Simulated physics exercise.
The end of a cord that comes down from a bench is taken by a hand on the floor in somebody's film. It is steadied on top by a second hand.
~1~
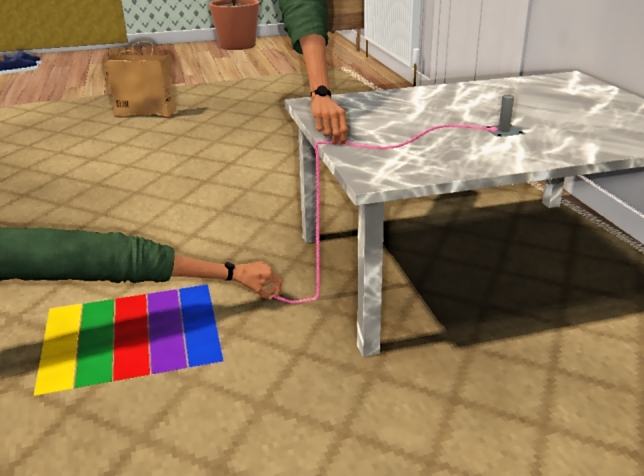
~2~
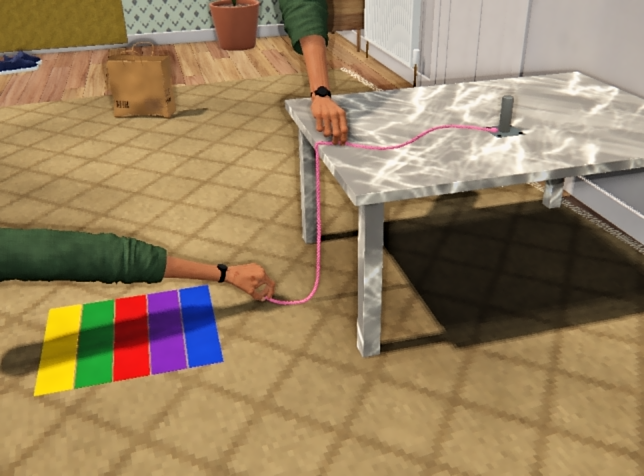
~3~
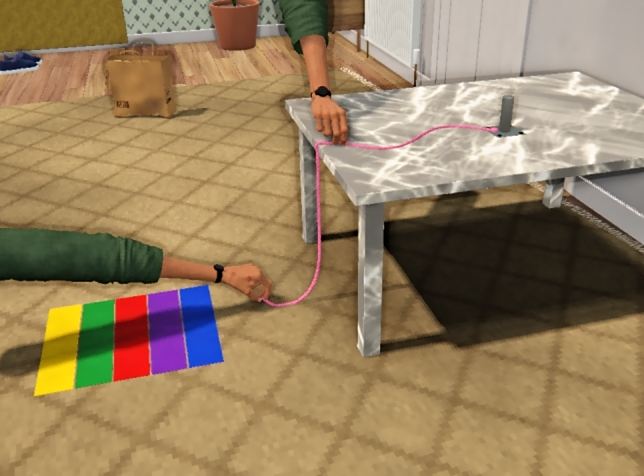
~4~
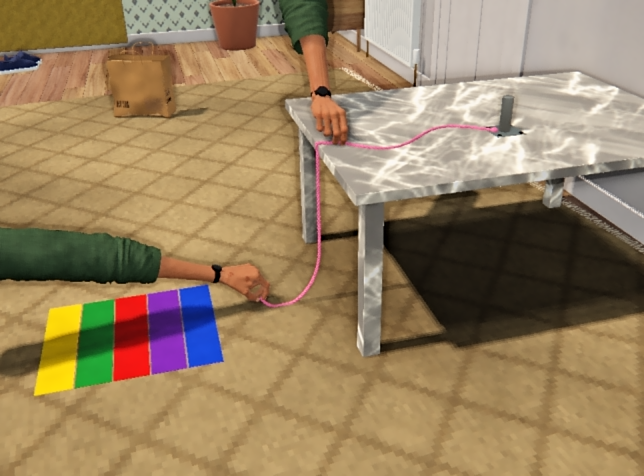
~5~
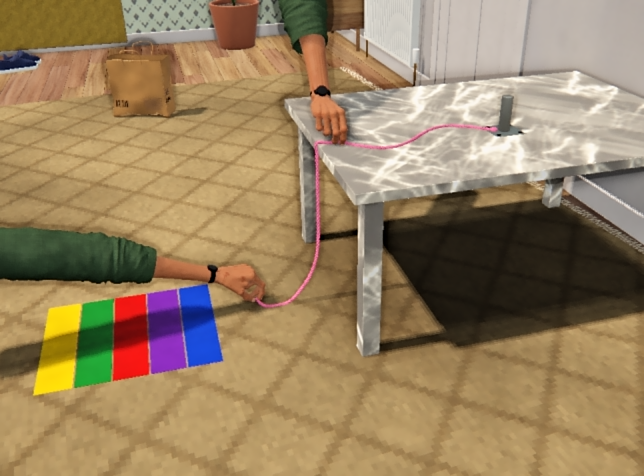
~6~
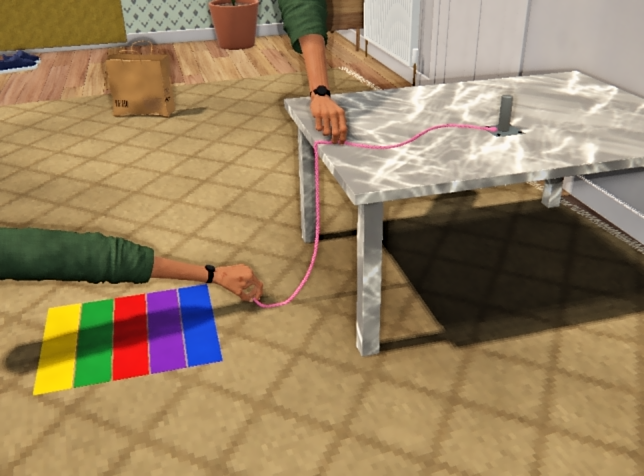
In a room with a patterned tan carpet, seen from slightly above by a still camera, a pale marble-look table stands at the right. A pink cord runs from a small grey post across the tabletop, under one green-sleeved hand, and down to another hand beside a yellow, green, red, purple and blue striped mat. The lower hand draws the cord's end slightly leftward while the upper hand stays put.
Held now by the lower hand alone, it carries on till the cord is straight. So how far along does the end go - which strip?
Along to the red strip.
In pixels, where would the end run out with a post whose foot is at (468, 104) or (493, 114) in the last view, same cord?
In that order, about (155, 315) and (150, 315).
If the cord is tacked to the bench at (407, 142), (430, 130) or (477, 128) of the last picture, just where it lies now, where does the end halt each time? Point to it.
The three spots are (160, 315), (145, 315) and (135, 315), in that order.
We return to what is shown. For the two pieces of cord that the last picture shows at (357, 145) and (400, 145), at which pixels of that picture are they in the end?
They go to (328, 145) and to (373, 141).
Early on, end near (187, 309); over blue.
Midway, end near (152, 315); over purple.
At the end of the slack, end near (130, 318); over red. It gets as far as the red strip.
